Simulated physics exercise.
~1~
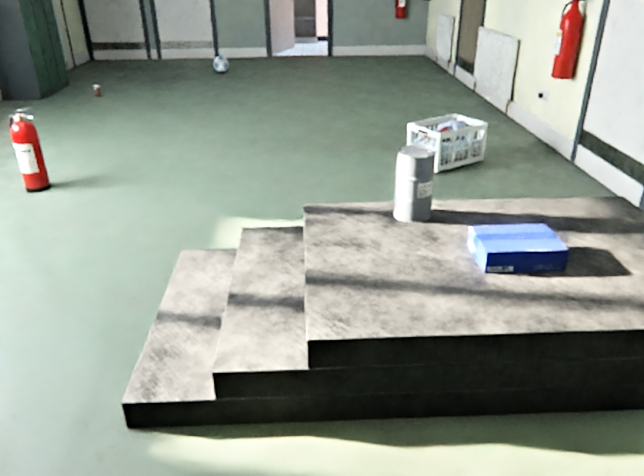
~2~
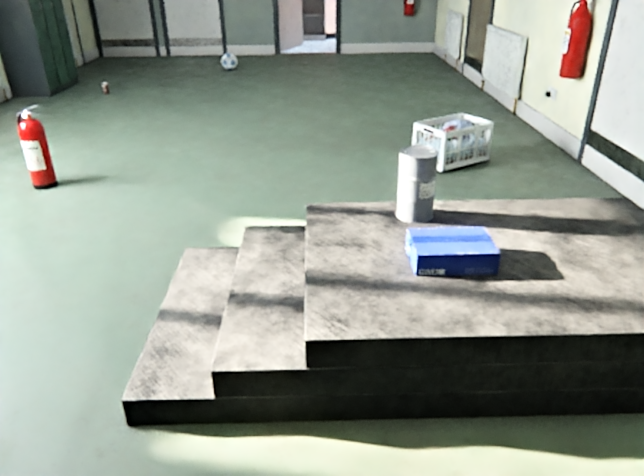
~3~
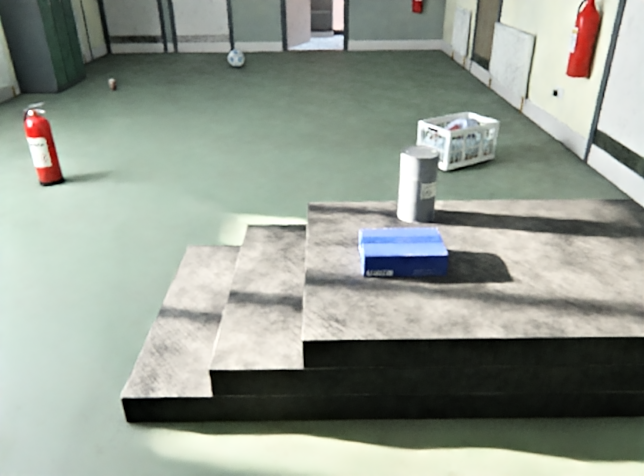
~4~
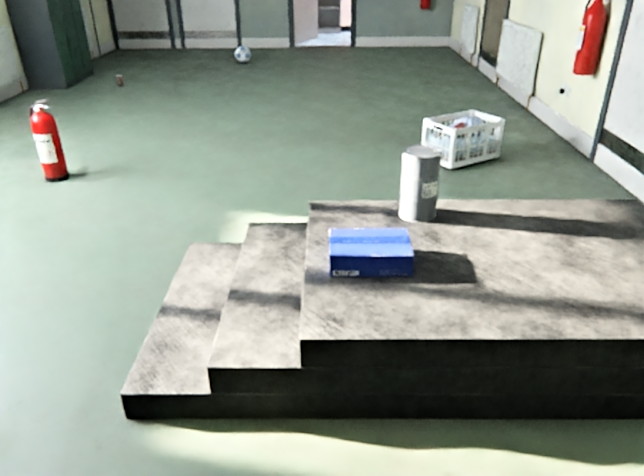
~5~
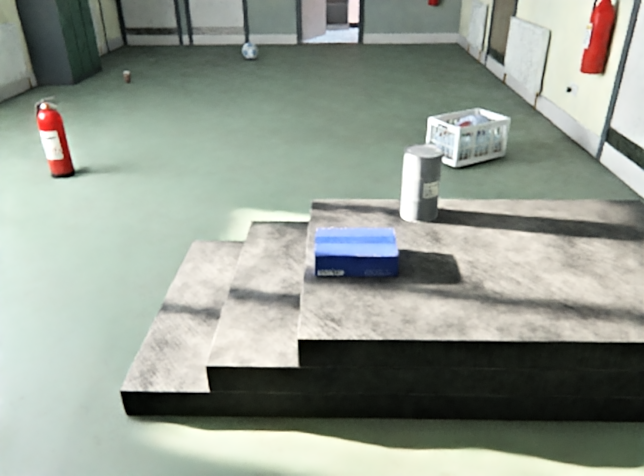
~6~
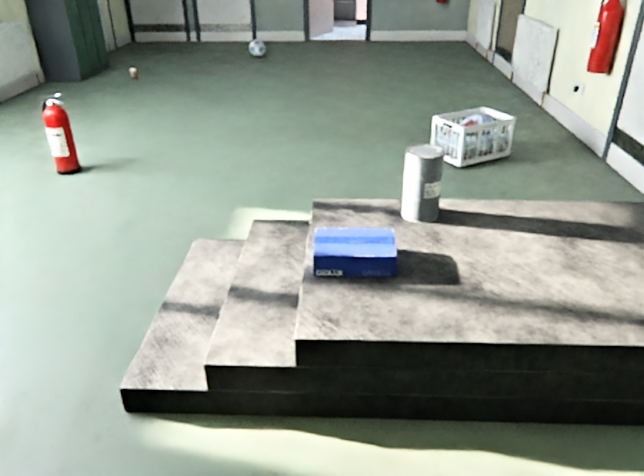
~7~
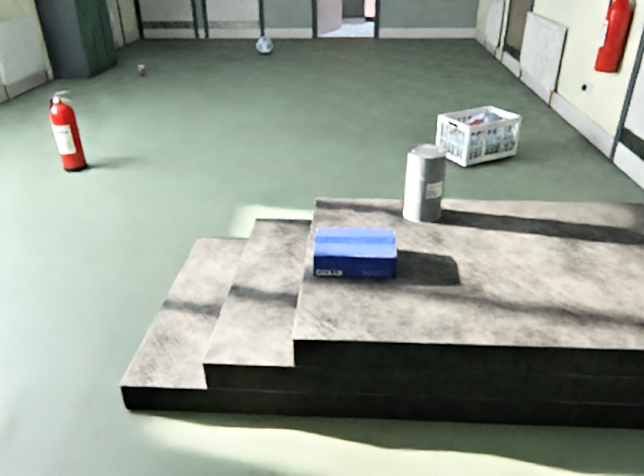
In a green-floored room, a blue box slid left across a dark landing toward the steps, passing in front of a grey canister that stayed put, then slowed and came to rest near the top edge, still on the landing.
